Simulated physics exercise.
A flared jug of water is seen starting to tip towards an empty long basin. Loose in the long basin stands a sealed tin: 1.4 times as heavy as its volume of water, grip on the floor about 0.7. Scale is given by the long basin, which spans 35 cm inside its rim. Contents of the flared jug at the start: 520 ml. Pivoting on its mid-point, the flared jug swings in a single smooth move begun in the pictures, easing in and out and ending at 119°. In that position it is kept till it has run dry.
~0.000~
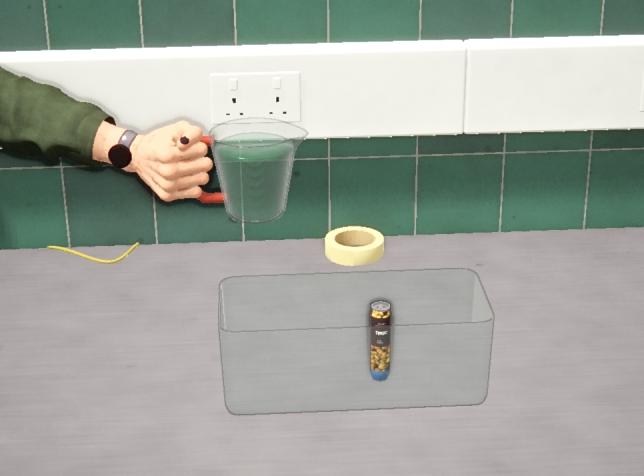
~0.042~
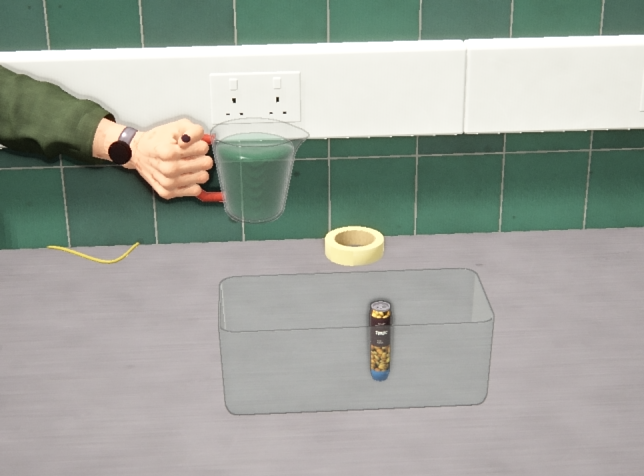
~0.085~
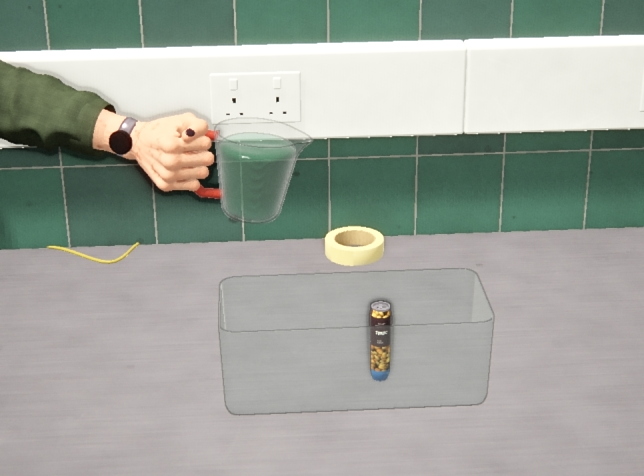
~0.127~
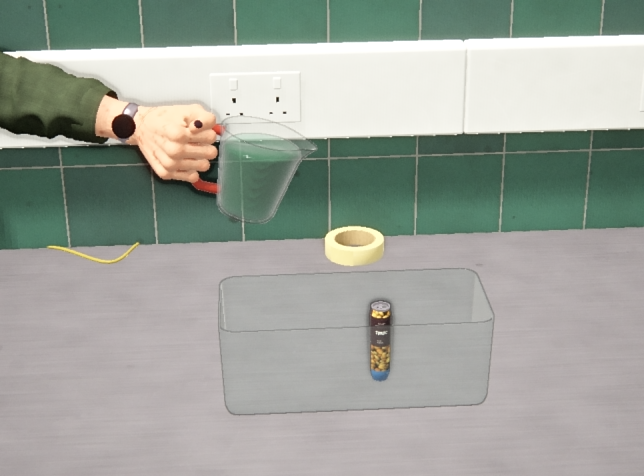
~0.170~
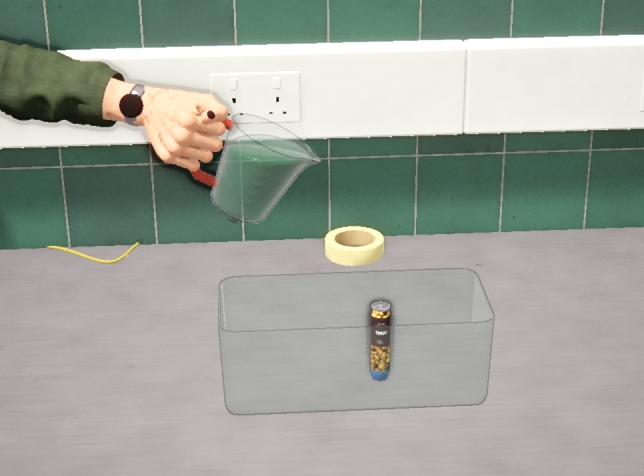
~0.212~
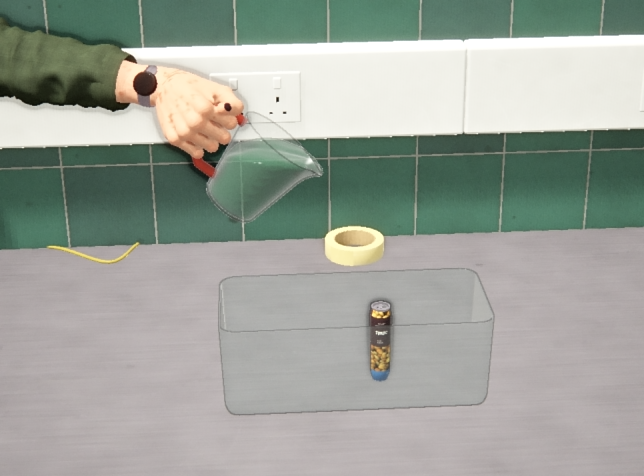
A clear jug with a red handle, held by a hand in a green sleeve, tilts steadily to the right above a counter, where a pale tape roll and a clear basin with a small dark tin stay still.
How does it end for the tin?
The tin goes down.
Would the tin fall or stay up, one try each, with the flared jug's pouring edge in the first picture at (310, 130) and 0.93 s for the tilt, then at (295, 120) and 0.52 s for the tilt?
The tin overturns the first time and overturns the second time.
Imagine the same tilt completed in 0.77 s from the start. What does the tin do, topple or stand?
The tin tips over.
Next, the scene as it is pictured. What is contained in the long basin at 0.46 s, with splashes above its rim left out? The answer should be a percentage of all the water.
Roughly 28 per cent.
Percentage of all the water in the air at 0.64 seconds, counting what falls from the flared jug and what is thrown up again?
Near 8 per cent, I'd say.
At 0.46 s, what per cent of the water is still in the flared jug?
Portion remaining: Approx. 30 per cent.
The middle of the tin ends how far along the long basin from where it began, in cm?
In the end the tin's centre has shifted about 8.0 centimetres.
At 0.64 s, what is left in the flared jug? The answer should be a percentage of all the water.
1 per cent or thereabouts.
After 0.46 s the tilt is 113° and 31 per cent is still to pour; the tin stands where it began.
After 0.64 s the tilt is 119° and 1 per cent is still to pour; the tin leans 13°.
After 0.83 s the tilt is 119° and 0 per cent is still to pour; the tin lies on its side.
After 1.04 s the tilt is 119° and 0 per cent is still to pour; the tin lies on its side.
In the end the tin lies on its side.
